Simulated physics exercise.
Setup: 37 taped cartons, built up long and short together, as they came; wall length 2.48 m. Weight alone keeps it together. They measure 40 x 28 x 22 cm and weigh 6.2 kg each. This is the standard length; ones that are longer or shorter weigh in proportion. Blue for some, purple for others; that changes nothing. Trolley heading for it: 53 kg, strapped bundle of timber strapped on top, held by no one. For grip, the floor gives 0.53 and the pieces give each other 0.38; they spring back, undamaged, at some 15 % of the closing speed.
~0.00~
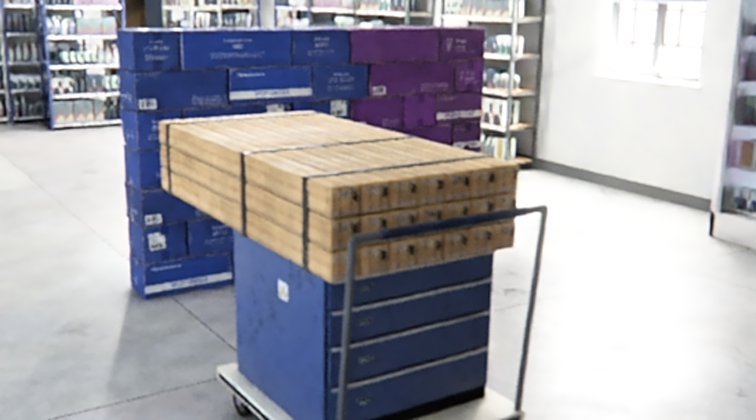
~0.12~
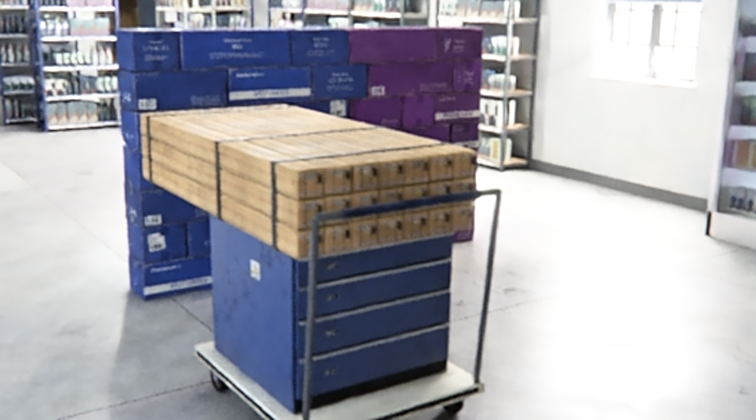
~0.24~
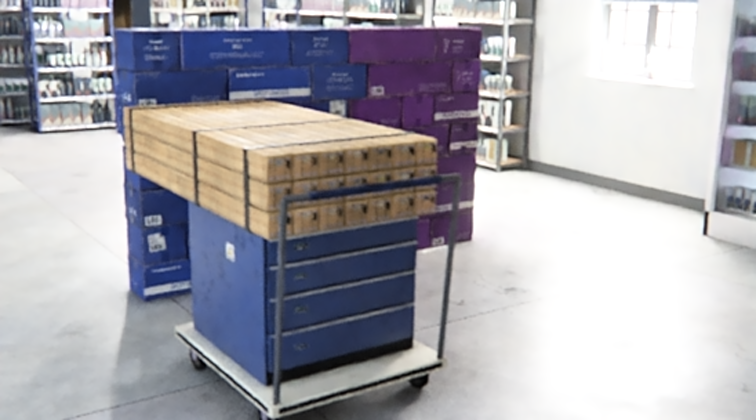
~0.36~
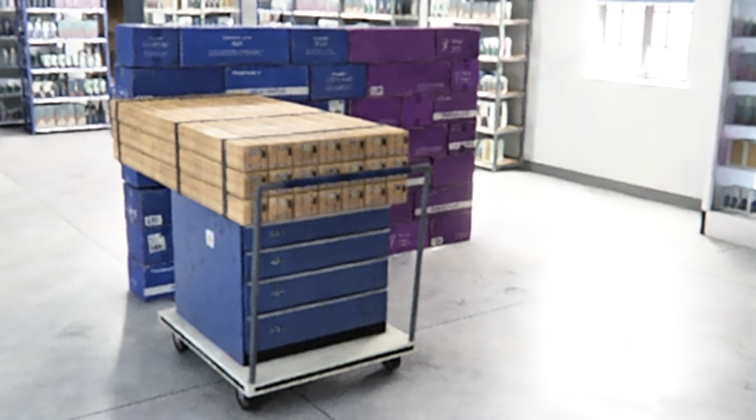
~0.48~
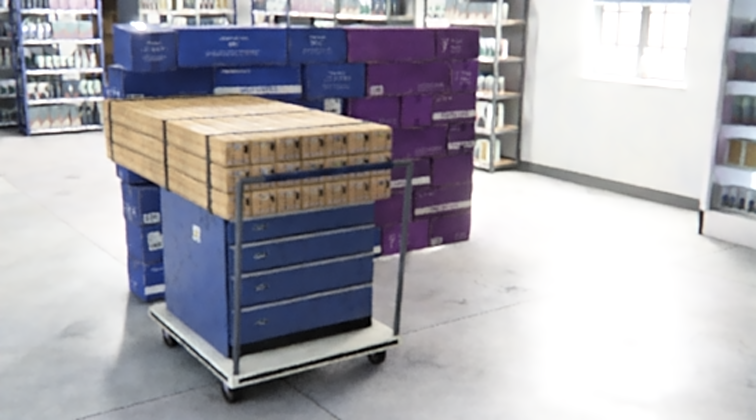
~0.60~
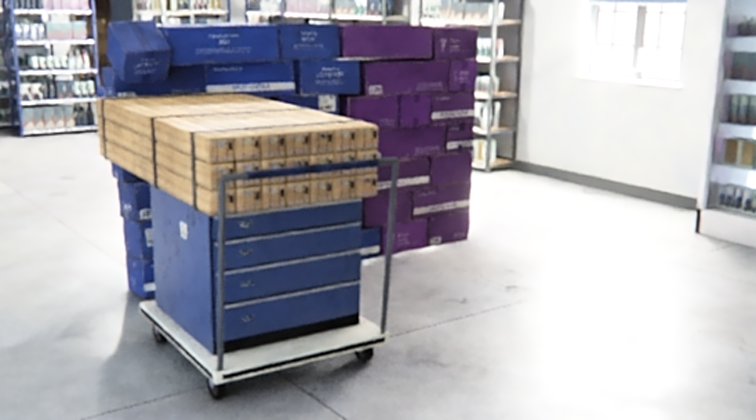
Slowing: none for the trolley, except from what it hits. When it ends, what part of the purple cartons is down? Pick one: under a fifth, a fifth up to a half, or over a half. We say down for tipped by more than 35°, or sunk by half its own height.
Under a fifth.
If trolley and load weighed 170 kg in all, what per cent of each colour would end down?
Down at the end: Blue 50 per cent, purple 10 per cent.
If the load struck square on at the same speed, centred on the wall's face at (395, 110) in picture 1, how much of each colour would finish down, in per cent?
Then blue ends 30 per cent down and purple 70 per cent.
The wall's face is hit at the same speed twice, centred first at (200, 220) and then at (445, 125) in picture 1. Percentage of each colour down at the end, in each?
For blue it's 0 then 10 per cent, for purple 0 then 60 per cent.
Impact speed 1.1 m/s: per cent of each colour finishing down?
Down at the end: Blue 0 per cent, purple 0 per cent.
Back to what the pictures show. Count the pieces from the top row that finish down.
That comes to 4 in all.
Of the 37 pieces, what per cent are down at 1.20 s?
By then, 20 per cent.
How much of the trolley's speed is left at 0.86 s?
The trolley is doing roughly 0.4 m/s at that moment.
After 0.86 s, load 33 cm past the wall's line, still rolling; none of the 15 purple cartons down (1 of 37 in all colours); top purple carton unmoved; top blue carton leaning 14°.
After 1.20 s, load 45 cm past the wall's line, still rolling; none of the 15 purple cartons down (7 of 37 in all colours); top purple carton unmoved; top blue carton leaning 32°, 9 cm lower.
After 1.48 s, load 53 cm past the wall's line, still rolling; 1 of the 15 purple cartons down (17 of 37 in all colours); top purple carton unmoved; top blue carton leaning 59°, 56 cm lower.
After 1.90 s, load 63 cm past the wall's line, still rolling; 1 of the 15 purple cartons down (17 of 37 in all colours); top purple carton unmoved; top blue carton leaning 51°, 1.24 m lower.
At rest (2.8 s), load 75 cm past the wall's line, still rolling; 1 of the 15 purple cartons down (17 of 37 in all colours); top purple carton unmoved; top blue carton on its side. That is 7 per cent. As the last picture would show them, middles, top purple carton near (444, 43), top blue carton near (336, 179).
